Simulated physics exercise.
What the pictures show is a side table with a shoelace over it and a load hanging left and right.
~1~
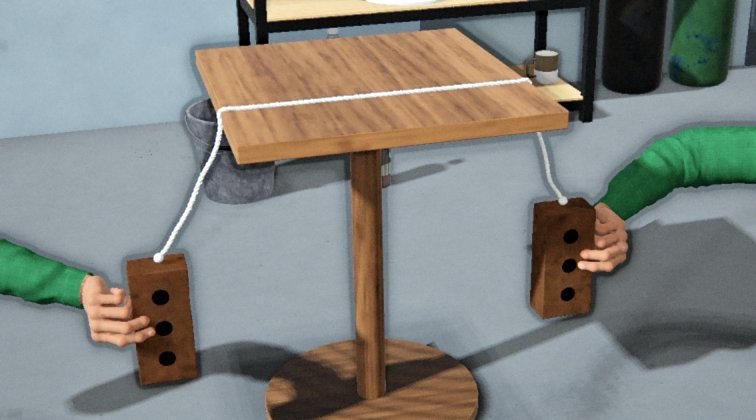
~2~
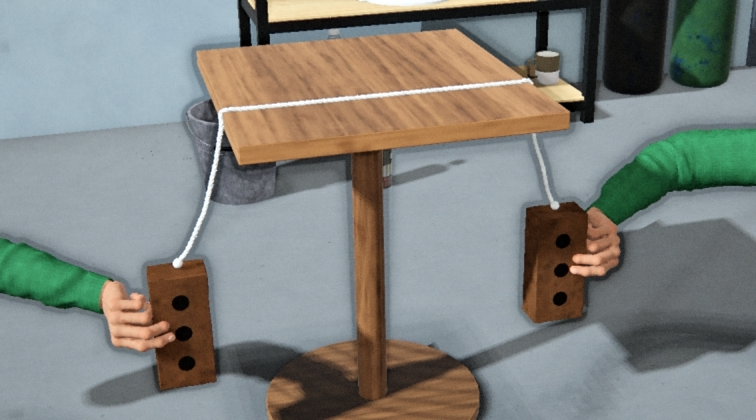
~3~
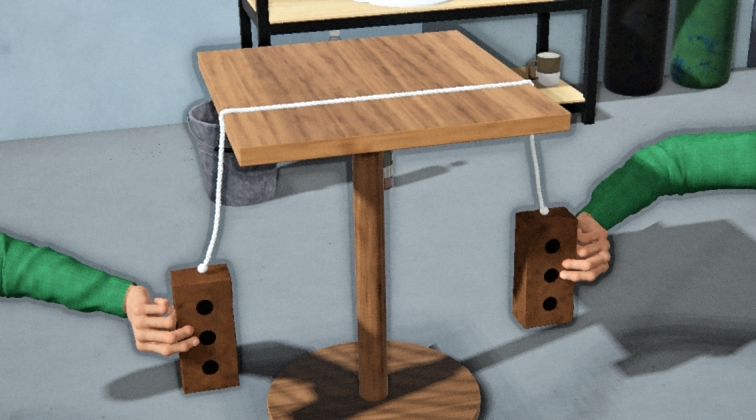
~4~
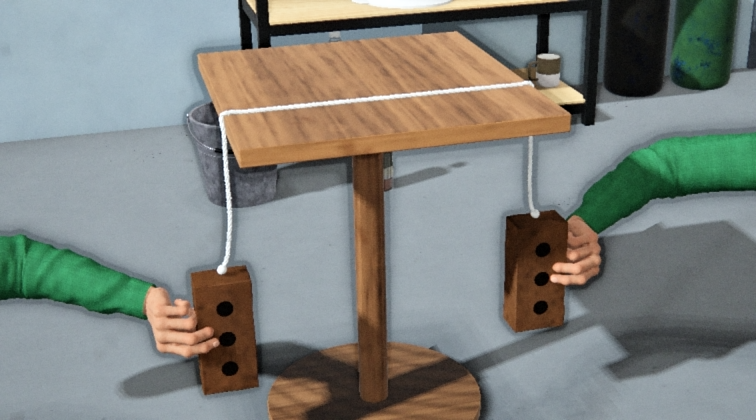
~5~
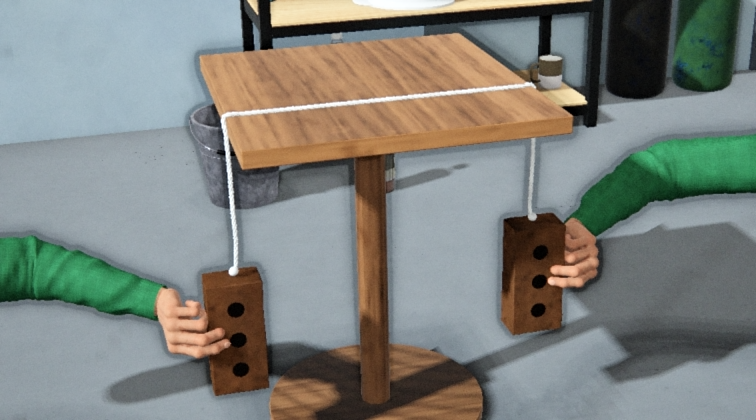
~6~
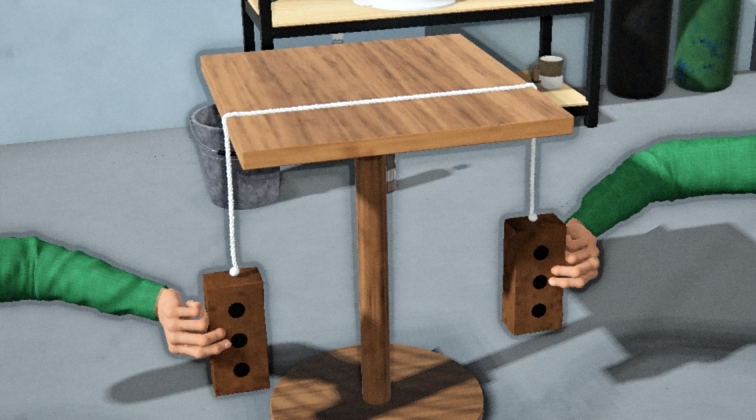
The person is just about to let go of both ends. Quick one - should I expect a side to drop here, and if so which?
No side drops.
Then, 0.38 s later than the last view, left brick where it was near (243, 333); right brick where it was near (528, 277).
Then, 1.26 s later than the last view, left brick where it was near (237, 334); right brick where it was near (533, 277).
Finally, left brick where it was near (249, 332); right brick where it was near (523, 278). The shoelace stays as it is.
